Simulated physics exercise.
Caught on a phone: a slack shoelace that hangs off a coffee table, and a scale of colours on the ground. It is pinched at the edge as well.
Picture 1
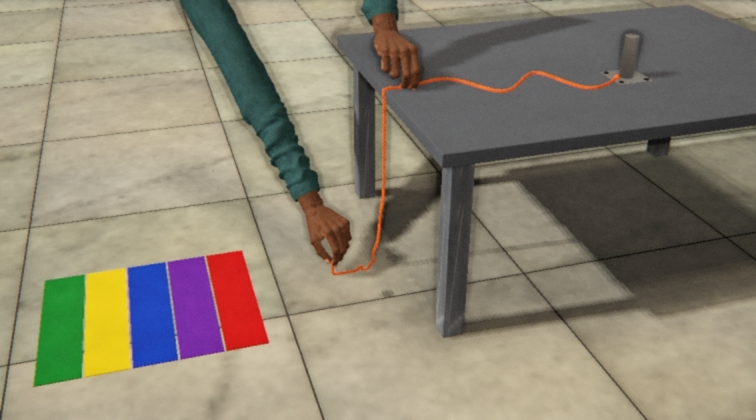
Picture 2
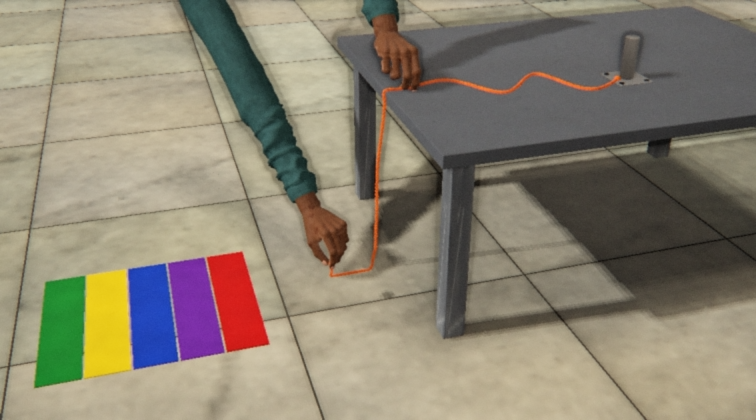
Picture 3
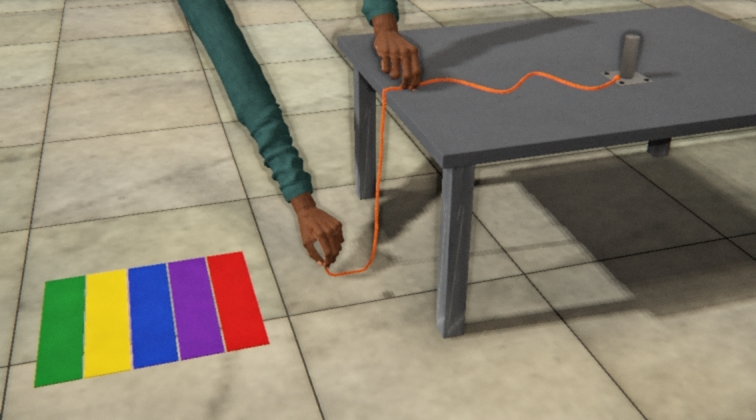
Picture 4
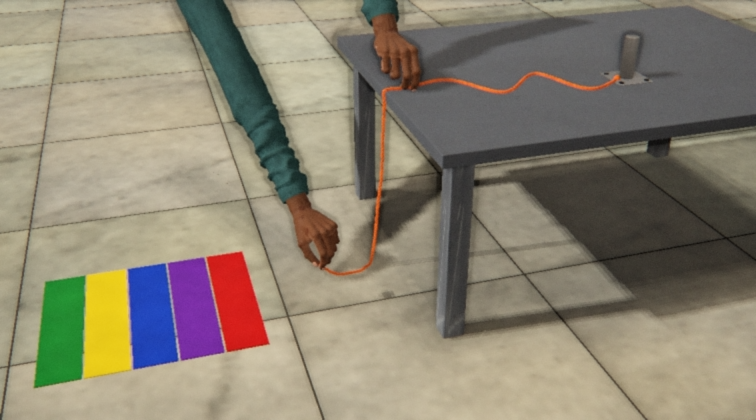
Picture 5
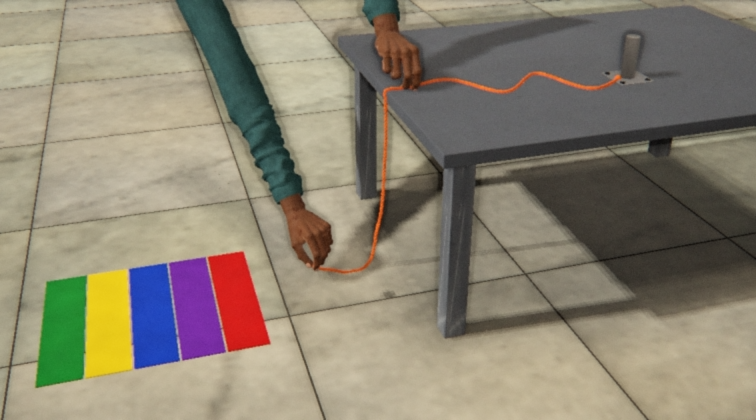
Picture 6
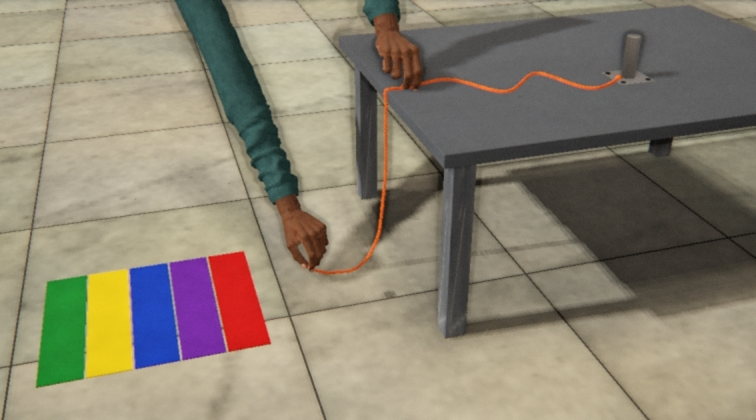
At first, one hand pins an orange shoelace at the edge of a grey table while another holds its loose end near the floor, right of a strip of coloured bands. The lower hand then draws the end slightly leftward, toward the red band, while the upper hand stays put.
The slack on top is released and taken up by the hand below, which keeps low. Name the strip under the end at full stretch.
Over yellow.
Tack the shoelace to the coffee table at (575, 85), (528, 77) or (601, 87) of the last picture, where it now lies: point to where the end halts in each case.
Near (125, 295), (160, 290) and (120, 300).
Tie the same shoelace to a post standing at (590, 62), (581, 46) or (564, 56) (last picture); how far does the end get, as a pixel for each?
Try by try, around (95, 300), (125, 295) and (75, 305).
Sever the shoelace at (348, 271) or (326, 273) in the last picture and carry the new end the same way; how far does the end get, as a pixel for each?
The places are (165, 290) and (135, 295).
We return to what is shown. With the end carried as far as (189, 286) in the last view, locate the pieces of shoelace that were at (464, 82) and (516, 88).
The first at (396, 92), the second at (460, 87).
Soon after, end near (189, 286); over purple.
After that, end near (139, 295); over blue.
At the stop, end near (107, 300); over yellow. The end stops over the yellow strip.
